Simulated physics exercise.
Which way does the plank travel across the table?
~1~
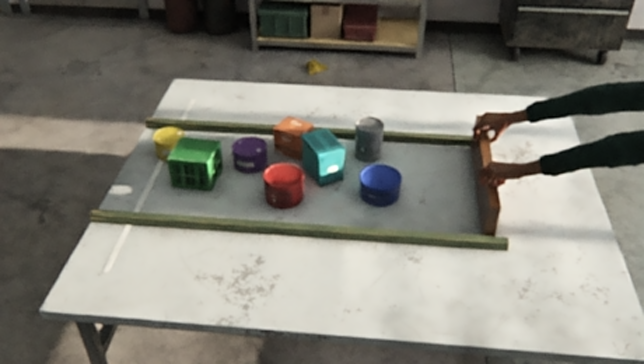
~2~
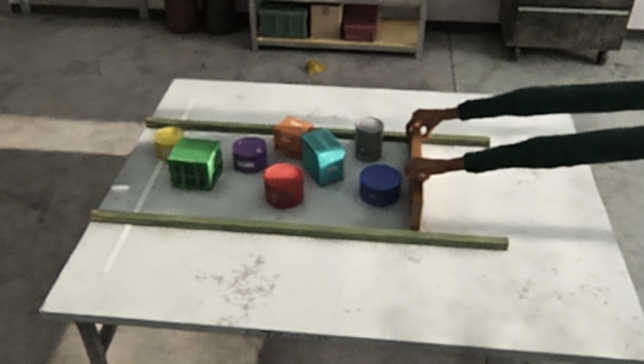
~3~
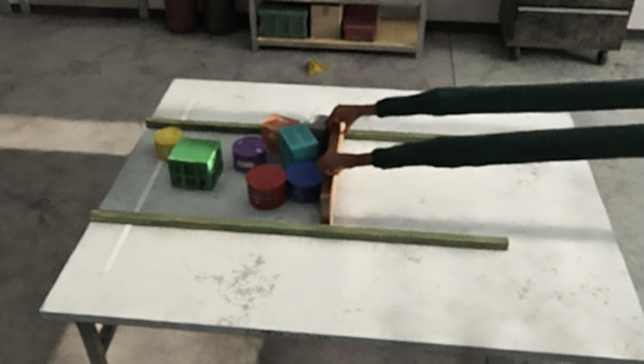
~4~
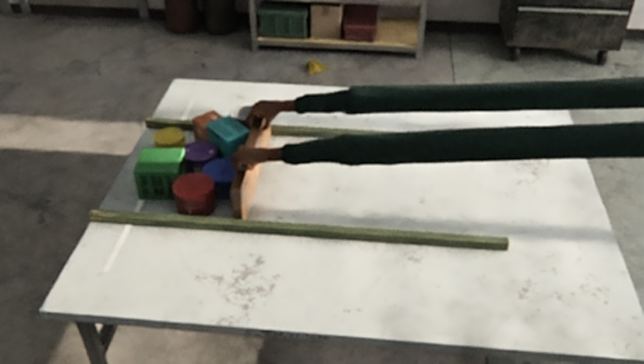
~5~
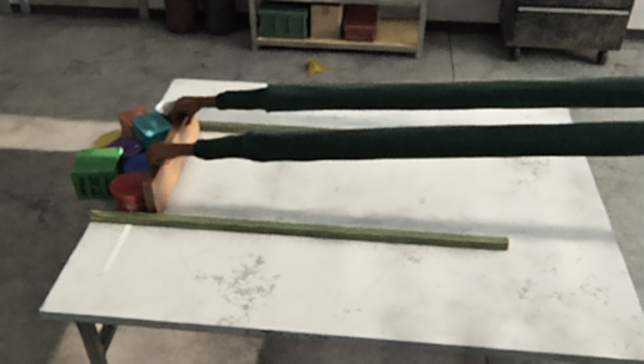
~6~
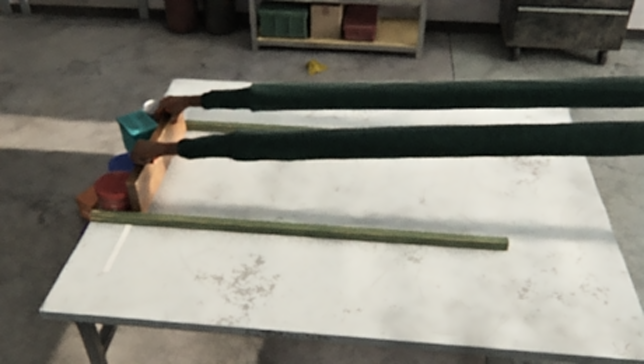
The plank moves to the left, pushed along by the person's hands.
